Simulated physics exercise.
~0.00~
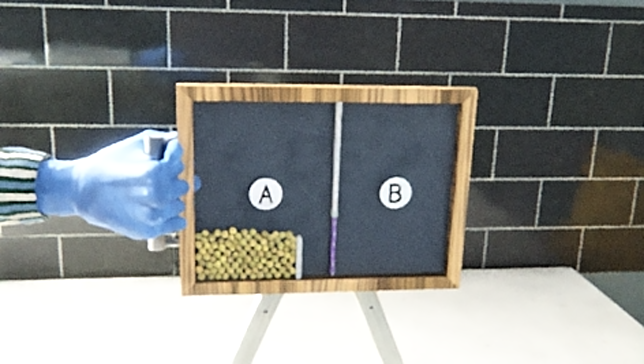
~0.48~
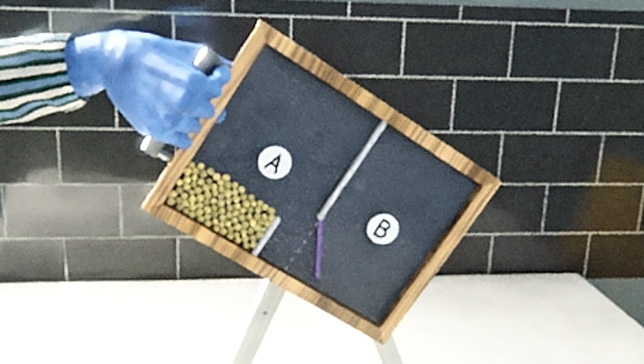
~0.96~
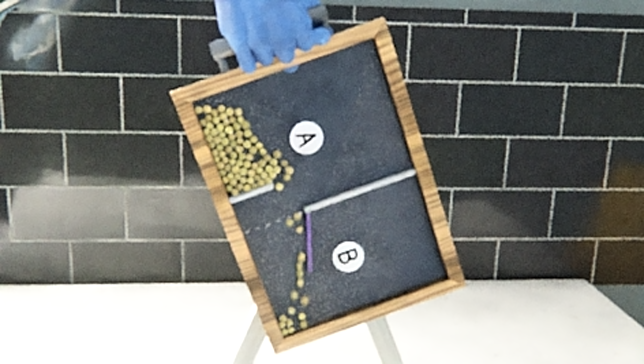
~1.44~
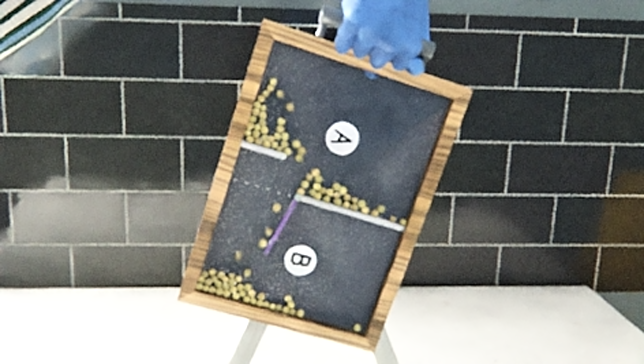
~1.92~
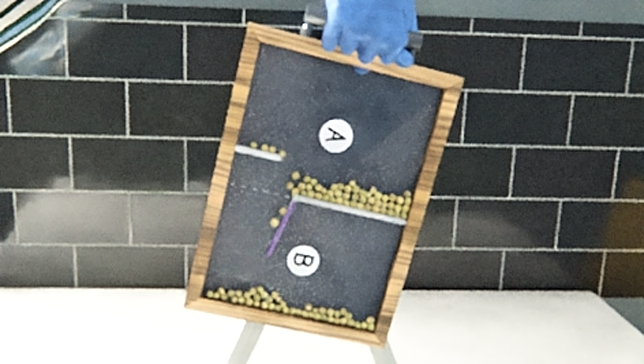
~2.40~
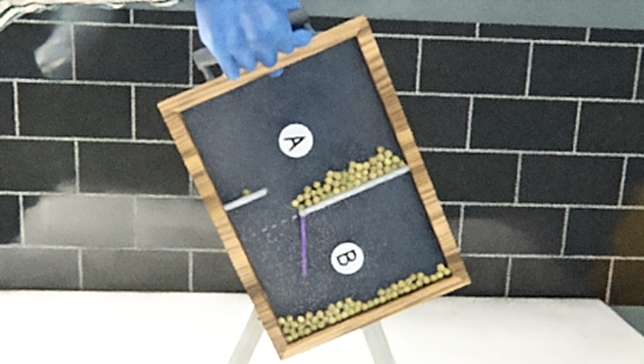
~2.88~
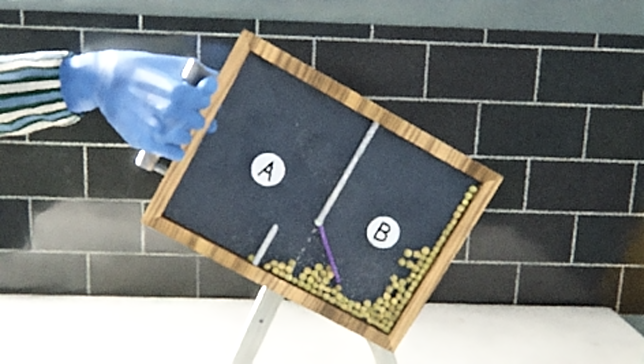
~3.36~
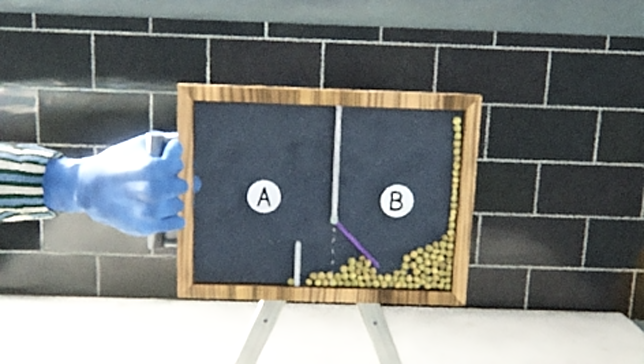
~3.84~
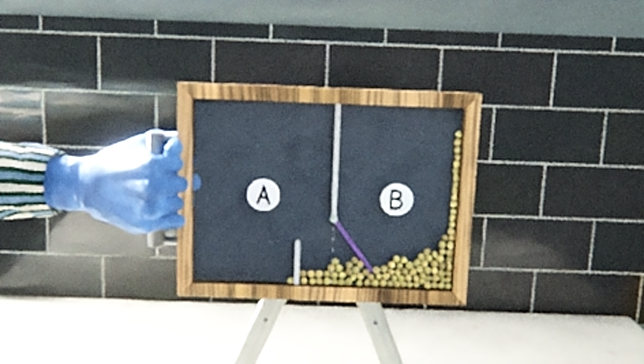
Gloved hand turning a wooden-framed box clockwise and back level, beans spilling from side A past a purple flap, mostly settling in B.
